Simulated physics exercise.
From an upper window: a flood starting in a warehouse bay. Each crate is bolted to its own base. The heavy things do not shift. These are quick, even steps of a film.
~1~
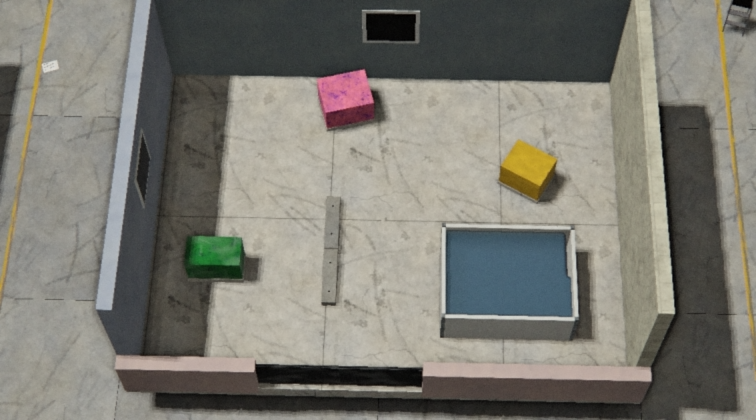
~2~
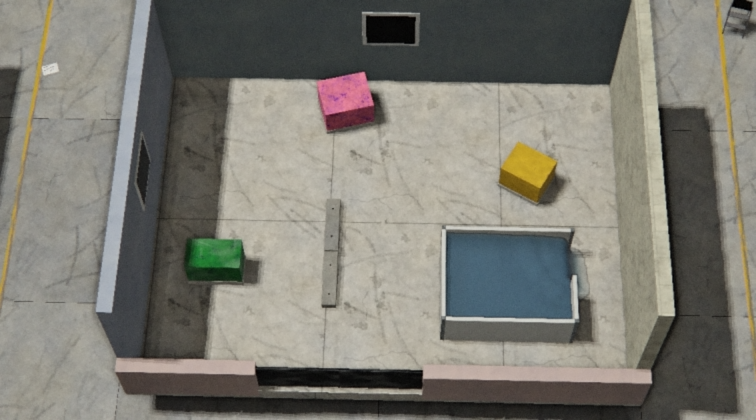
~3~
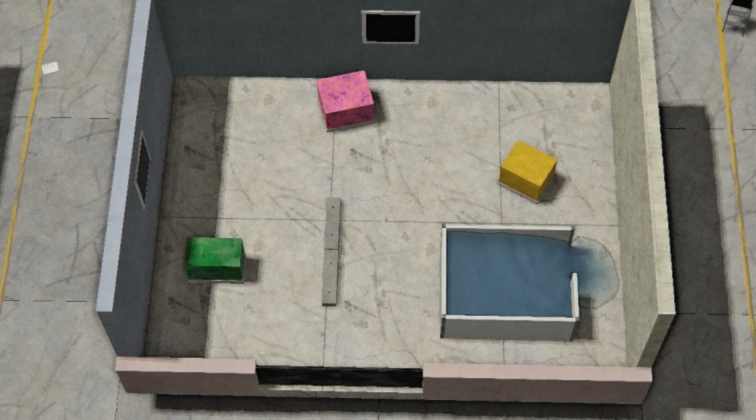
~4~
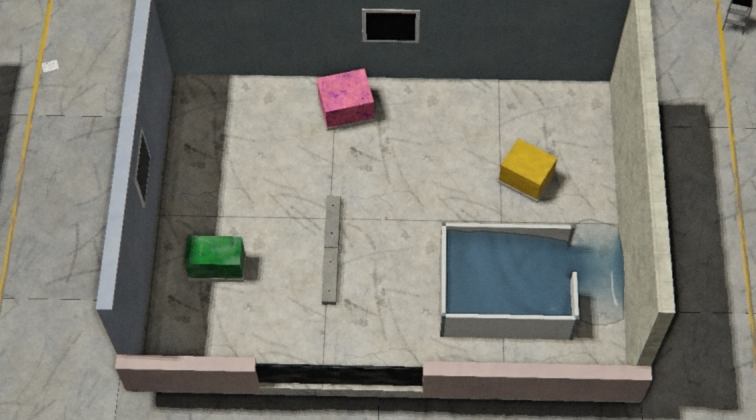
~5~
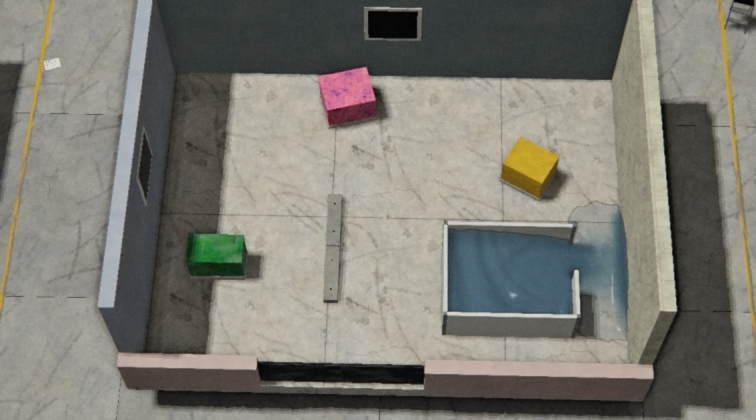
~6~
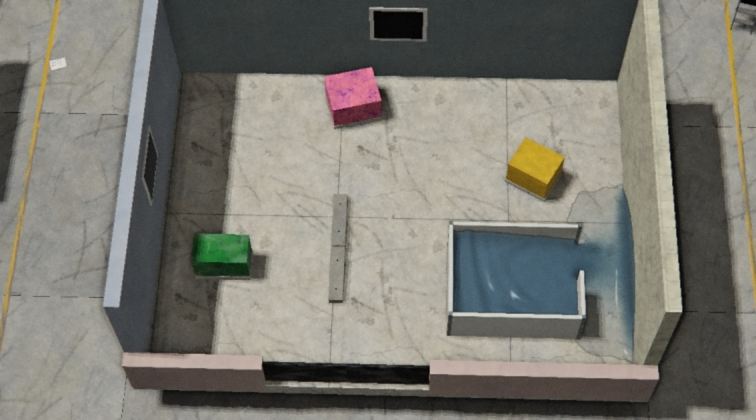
Warehouse bay with a water-filled tank opening on its right side, water pouring out and spreading along the right wall.
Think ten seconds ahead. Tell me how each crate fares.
The pink crate gets wet; the yellow crate gets wet; the green crate stays dry.
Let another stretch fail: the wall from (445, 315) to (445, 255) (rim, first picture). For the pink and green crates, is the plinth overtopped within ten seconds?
In short: Pink crate is topped, green crate takes water.
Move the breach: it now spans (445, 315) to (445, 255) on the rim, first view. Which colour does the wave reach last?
Last comes the yellow one.
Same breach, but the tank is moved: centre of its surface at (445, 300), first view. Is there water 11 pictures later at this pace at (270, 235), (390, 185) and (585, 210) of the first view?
In that order: No water, not flooded, flooded.
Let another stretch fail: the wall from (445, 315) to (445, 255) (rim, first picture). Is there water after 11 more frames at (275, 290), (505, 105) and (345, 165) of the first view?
In turn: Awash, no water, awash.
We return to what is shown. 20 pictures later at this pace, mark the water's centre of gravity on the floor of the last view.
Close to (523, 258).
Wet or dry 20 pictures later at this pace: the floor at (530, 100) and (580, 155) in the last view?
In turn: Awash, under water.
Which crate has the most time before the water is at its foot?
The green crate.
A moment on, water covers 10 % of the floor; the pink crate not reached, the yellow crate water round its plinth, the green crate not reached.
Next, water covers 20 % of the floor; the pink crate not reached, the yellow crate water round its plinth, the green crate not reached.
Then, water covers 35 % of the floor; the pink crate water round its plinth, the yellow crate water round its plinth, the green crate not reached.
Later, water covers 75 % of the floor; the pink crate water round its plinth, the yellow crate water round its plinth, the green crate water round its plinth.
In the end, water covers 95 % of the floor; the pink crate was topped, the yellow crate was topped, the green crate stayed above the water.
